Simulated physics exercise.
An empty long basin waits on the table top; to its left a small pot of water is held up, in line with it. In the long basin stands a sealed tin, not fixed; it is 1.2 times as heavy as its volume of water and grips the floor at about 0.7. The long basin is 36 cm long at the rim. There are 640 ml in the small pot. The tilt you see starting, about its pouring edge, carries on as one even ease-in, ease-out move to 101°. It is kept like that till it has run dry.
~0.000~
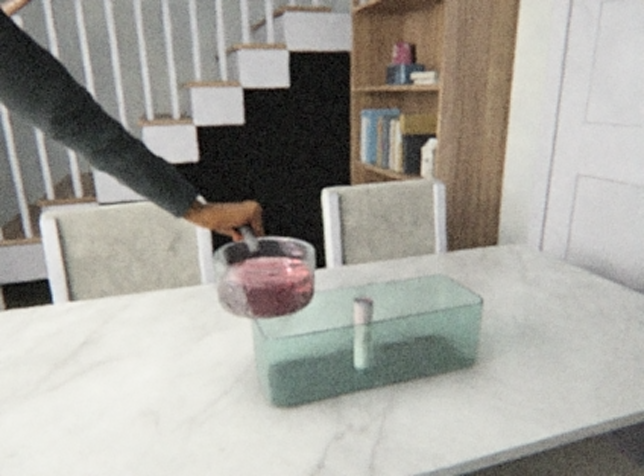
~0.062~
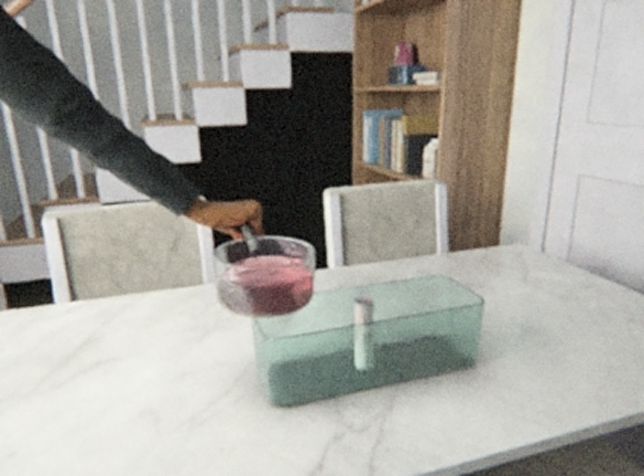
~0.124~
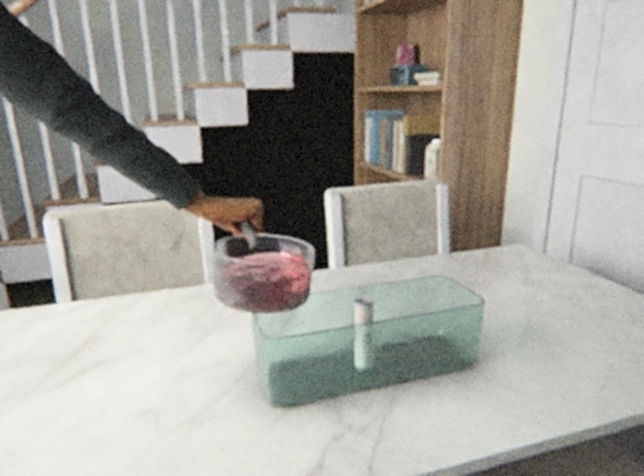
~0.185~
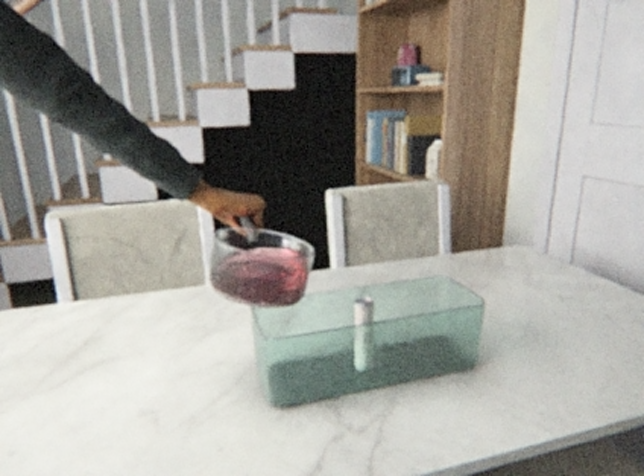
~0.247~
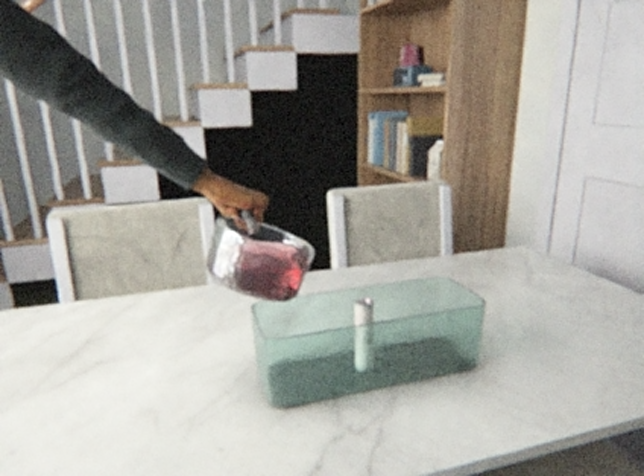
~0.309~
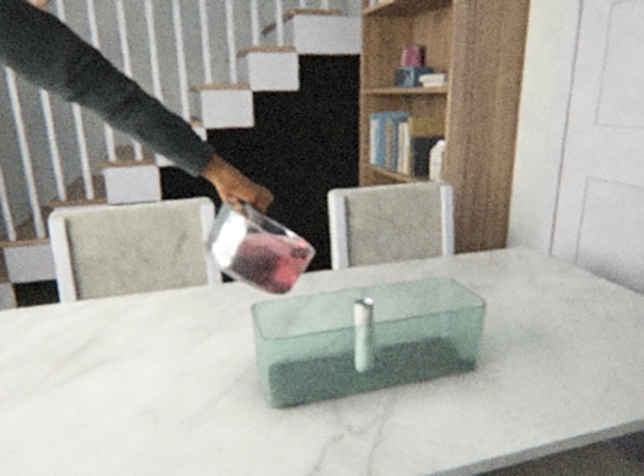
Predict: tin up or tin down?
The tin stays up.
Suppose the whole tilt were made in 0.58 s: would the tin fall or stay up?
Then it keeps standing.
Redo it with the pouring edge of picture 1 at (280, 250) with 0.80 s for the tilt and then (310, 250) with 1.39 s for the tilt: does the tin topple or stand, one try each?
First it goes over; then it remains upright.
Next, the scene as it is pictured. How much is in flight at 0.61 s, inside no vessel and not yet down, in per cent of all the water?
Some 48 per cent.
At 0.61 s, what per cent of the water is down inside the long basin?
Some 8 per cent.
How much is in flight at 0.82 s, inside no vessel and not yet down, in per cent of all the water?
Near 16 in a hundred.
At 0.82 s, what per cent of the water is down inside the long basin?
About 76 per cent.
Then, 0.61 s in, the tilt is 87° and 44 per cent is still to pour; the tin stands where it began.
Then, 0.82 s in, the tilt is 101° and 8 per cent is still to pour; the tin stands where it began.
Then, 1.05 s in, the tilt is 101° and 1 per cent is still to pour; the tin stands where it began.
Then, 1.30 s in, the tilt is 101° and 0 per cent is still to pour; the tin stands where it began.
Finally, the tin stands where it began.
